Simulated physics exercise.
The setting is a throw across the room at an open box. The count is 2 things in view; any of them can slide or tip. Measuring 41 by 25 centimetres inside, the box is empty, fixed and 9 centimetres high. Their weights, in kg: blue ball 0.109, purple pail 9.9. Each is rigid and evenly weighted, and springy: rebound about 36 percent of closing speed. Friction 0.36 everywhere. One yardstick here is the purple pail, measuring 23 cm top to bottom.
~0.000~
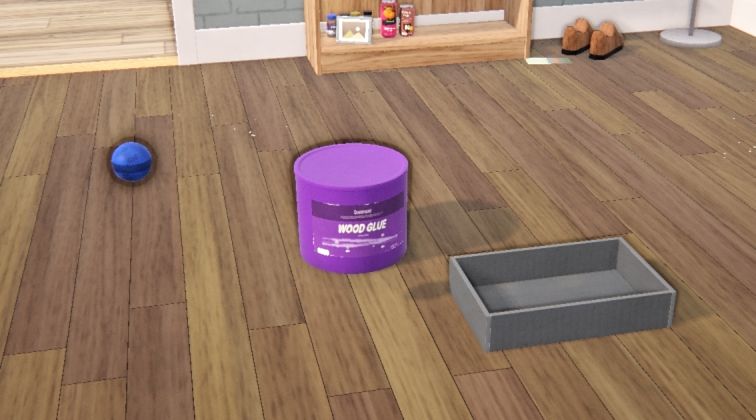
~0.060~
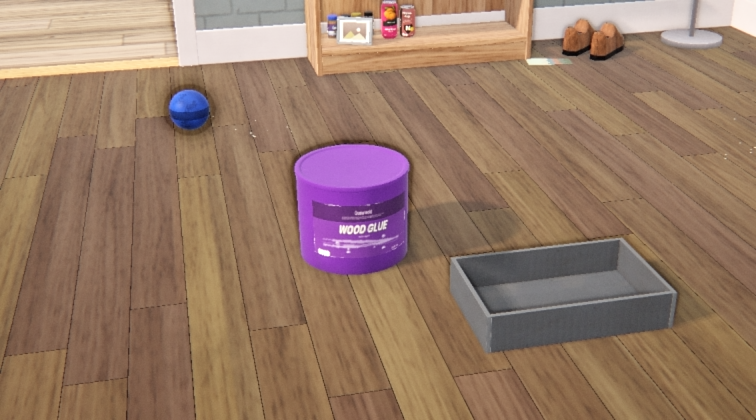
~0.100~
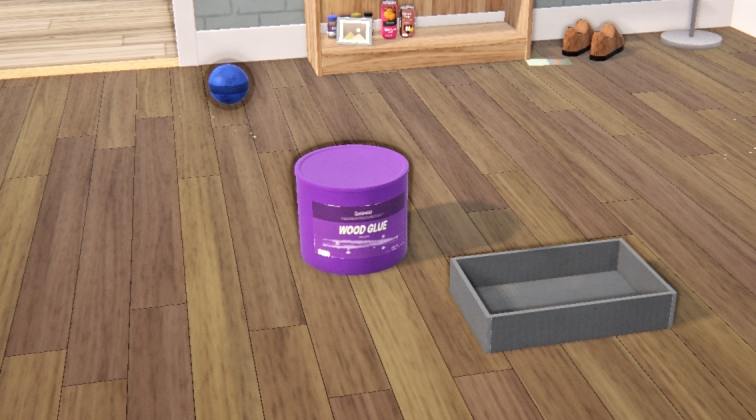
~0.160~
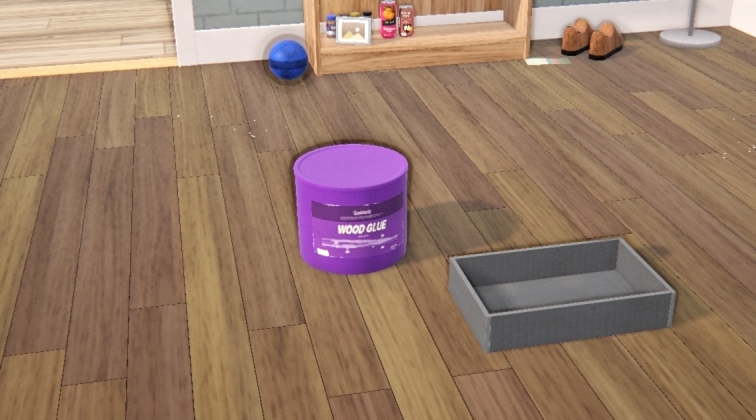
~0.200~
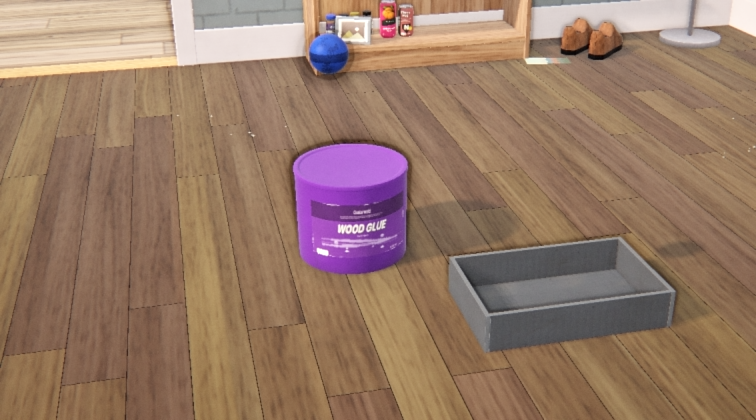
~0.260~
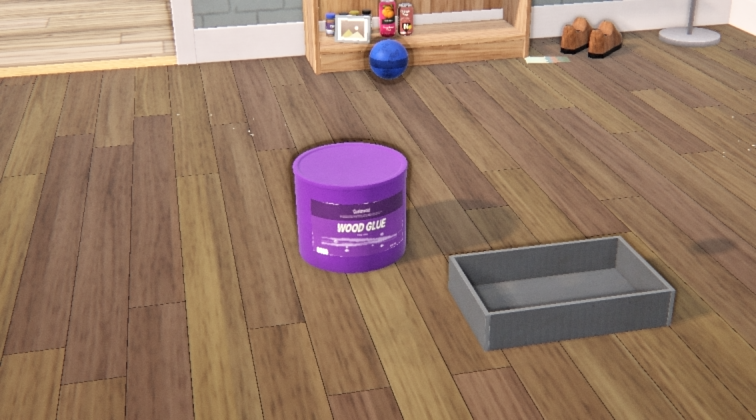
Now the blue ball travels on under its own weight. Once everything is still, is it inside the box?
I expect it to remain in the box.
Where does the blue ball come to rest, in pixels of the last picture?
Near (537, 307).
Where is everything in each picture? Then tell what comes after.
In the first picture, 89 cm from the box's middle; blue ball (132, 162); purple pail (352, 207).
In the second picture, 77 cm from the box's middle; blue ball (189, 110); purple pail (353, 208).
In the third picture, 70 cm from the box's middle; blue ball (229, 84); purple pail (353, 208).
In the fourth picture, 58 cm from the box's middle; blue ball (289, 60); purple pail (352, 208).
In the fifth picture, 51 cm from the box's middle; blue ball (329, 54); purple pail (352, 207).
In the sixth picture, 39 cm from the box's middle; blue ball (389, 59); purple pail (351, 206).
By 0.46 s, 3 cm from the box's middle; blue ball near (568, 196).
By 0.66 s, 13 cm from the box's middle; blue ball near (617, 267).
By 0.96 s, ball inside the box; blue ball near (568, 301).
When it is over (2.5 s), ball inside the box; purple pail within 10 cm of the start. End places, in pixels of the last picture, blue ball near (537, 307).
